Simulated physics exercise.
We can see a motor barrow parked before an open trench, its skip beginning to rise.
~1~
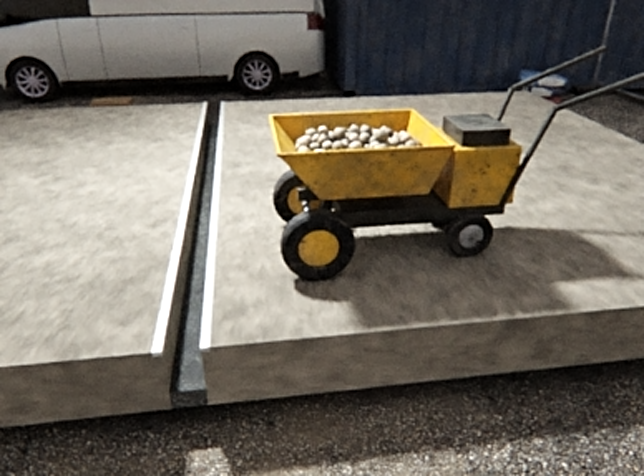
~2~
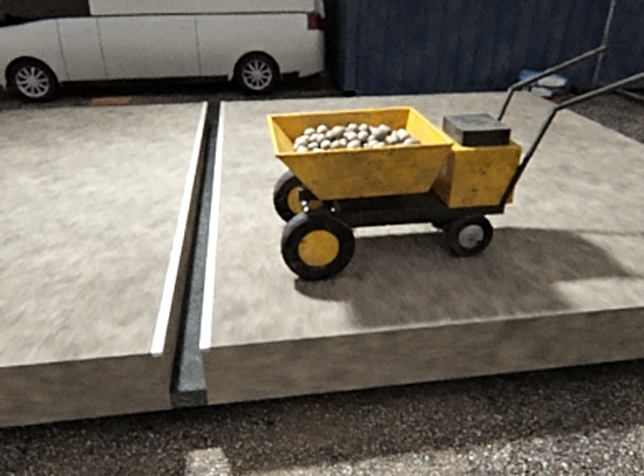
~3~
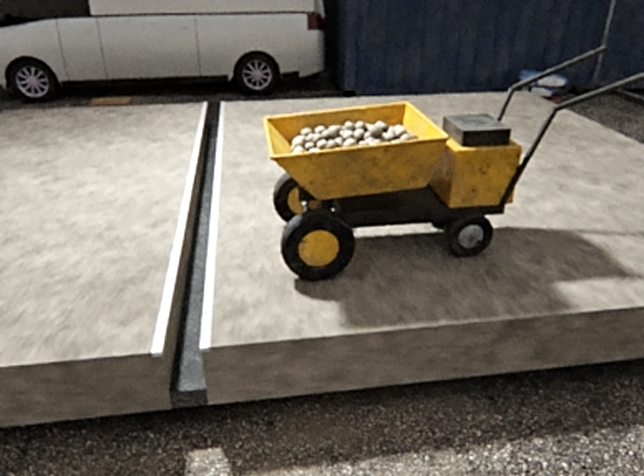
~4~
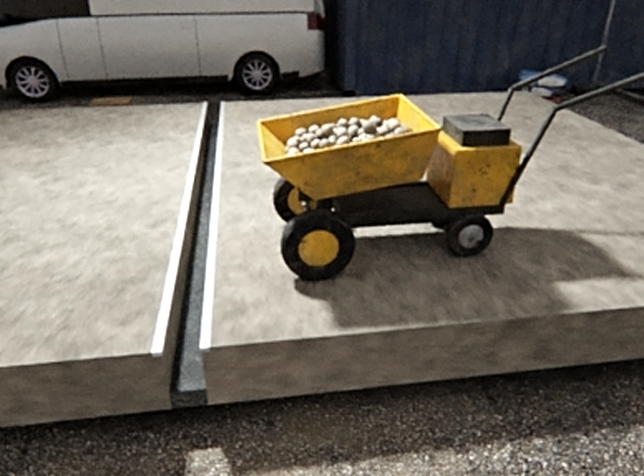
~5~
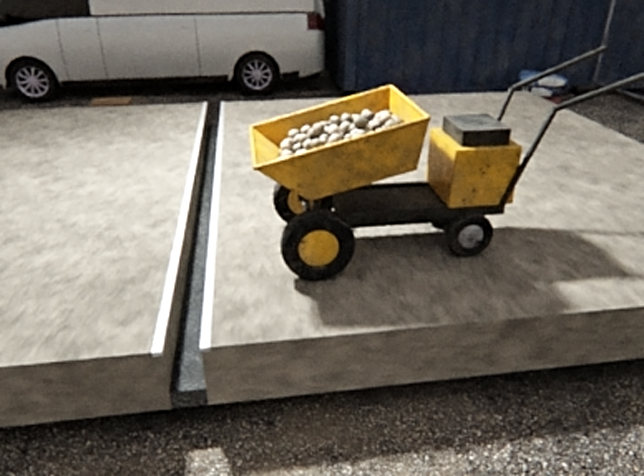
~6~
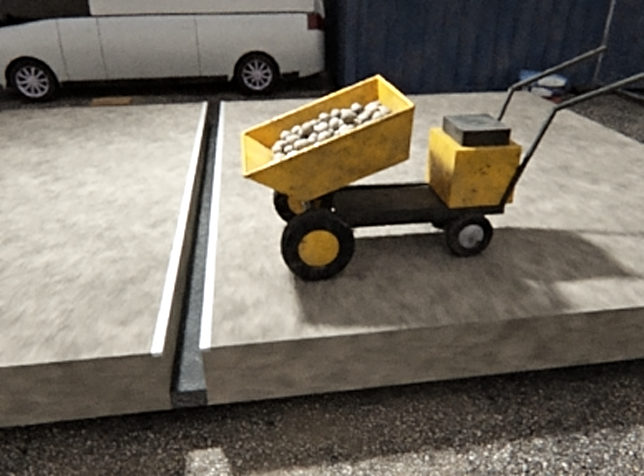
A yellow skip full of pale, rounded pebbles tilts on a small black-wheeled motor barrow, its rear end rising and its front lip dipping leftward while the stones stay heaped inside. The barrow stands still on a grey slab, right of a narrow dark trench with white edges, its black handles reaching right. Seen from slightly above by a still camera, a white van and dark blue wall stand behind.
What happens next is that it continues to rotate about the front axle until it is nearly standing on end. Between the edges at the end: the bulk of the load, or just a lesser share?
The bulk.
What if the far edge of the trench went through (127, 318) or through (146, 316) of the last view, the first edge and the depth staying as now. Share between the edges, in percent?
About 100 %, then 90 %.
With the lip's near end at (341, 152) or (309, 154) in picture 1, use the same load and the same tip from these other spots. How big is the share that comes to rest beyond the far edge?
In order, close to 0 and 0 in a hundred.
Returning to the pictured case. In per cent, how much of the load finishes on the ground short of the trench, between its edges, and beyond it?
Short 5, between 70, beyond 15 per cent.
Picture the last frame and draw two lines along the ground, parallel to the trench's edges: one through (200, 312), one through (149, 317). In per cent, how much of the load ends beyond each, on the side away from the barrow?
About 80 percent, then about 10 percent.
Soon after the last picture, skip tipped steeply; all in the skip.
A little later, skip tipped right over; most in the skip; a stray few short of the trench; a small part in or heaped over the trench; a stray few beyond it; a stray few falling.
Later still, skip tipped right over; about a quarter in the skip; a small part short of the trench; about two thirds in or heaped over the trench; a small part beyond it.
At rest, skip tipped right over; a small part in the skip; a small part short of the trench; about two thirds in or heaped over the trench; a small part beyond it.
